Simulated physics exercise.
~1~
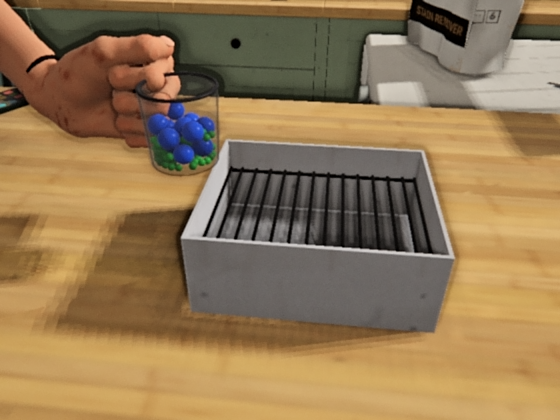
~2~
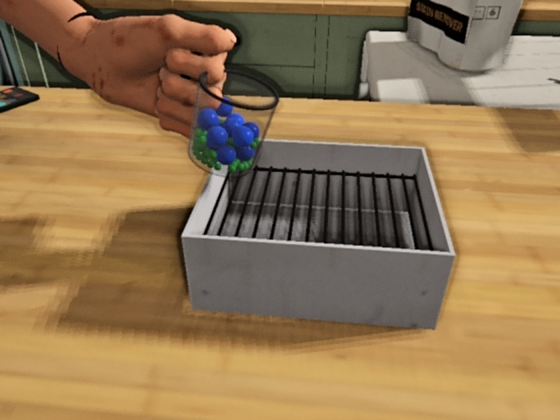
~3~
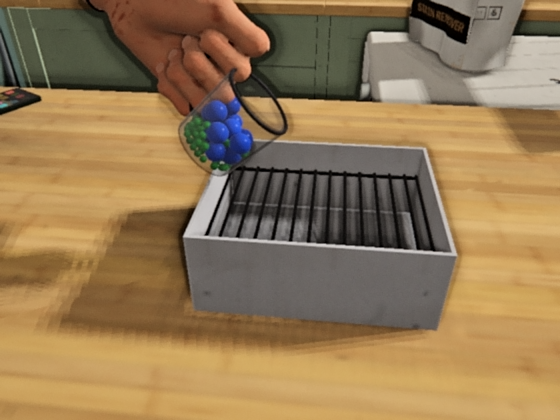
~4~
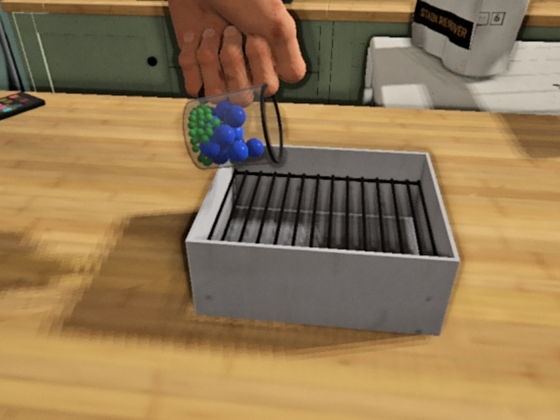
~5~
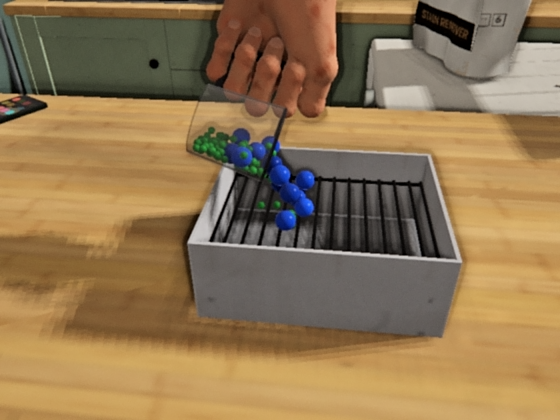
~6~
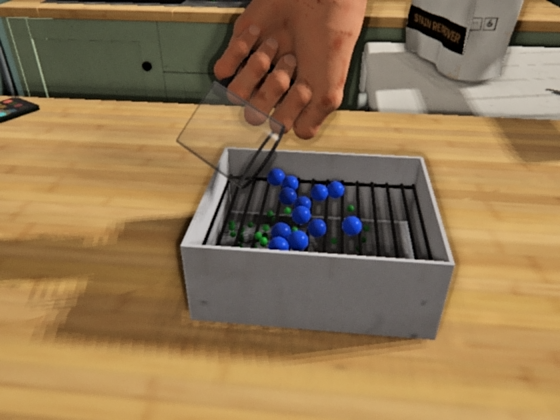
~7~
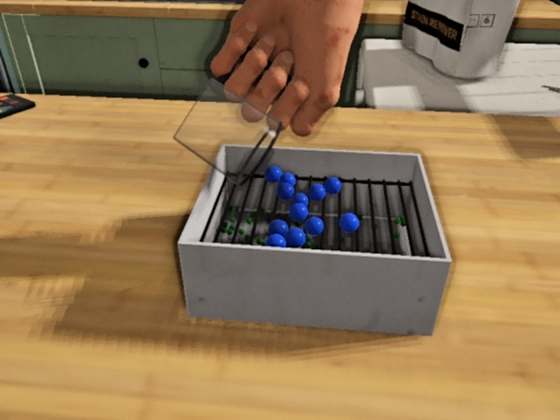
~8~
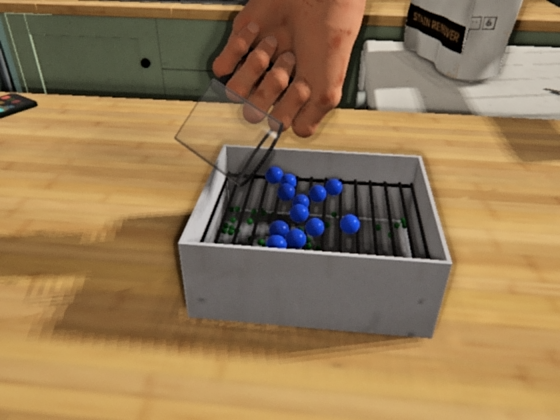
On a wooden counter in front of green cabinets, a hand holds a clear cup of blue balls and smaller green pieces beside a gray box with a row of dark wires across it. The hand moves the cup right, over the box's left edge, and tips it onto its side. Blue balls spill out first, with a few green pieces following. The cup turns further until it is upside down and empty. The blue balls end up scattered on top of the wires, while the green pieces drop through and lie below, and the hand stays there holding the cup.
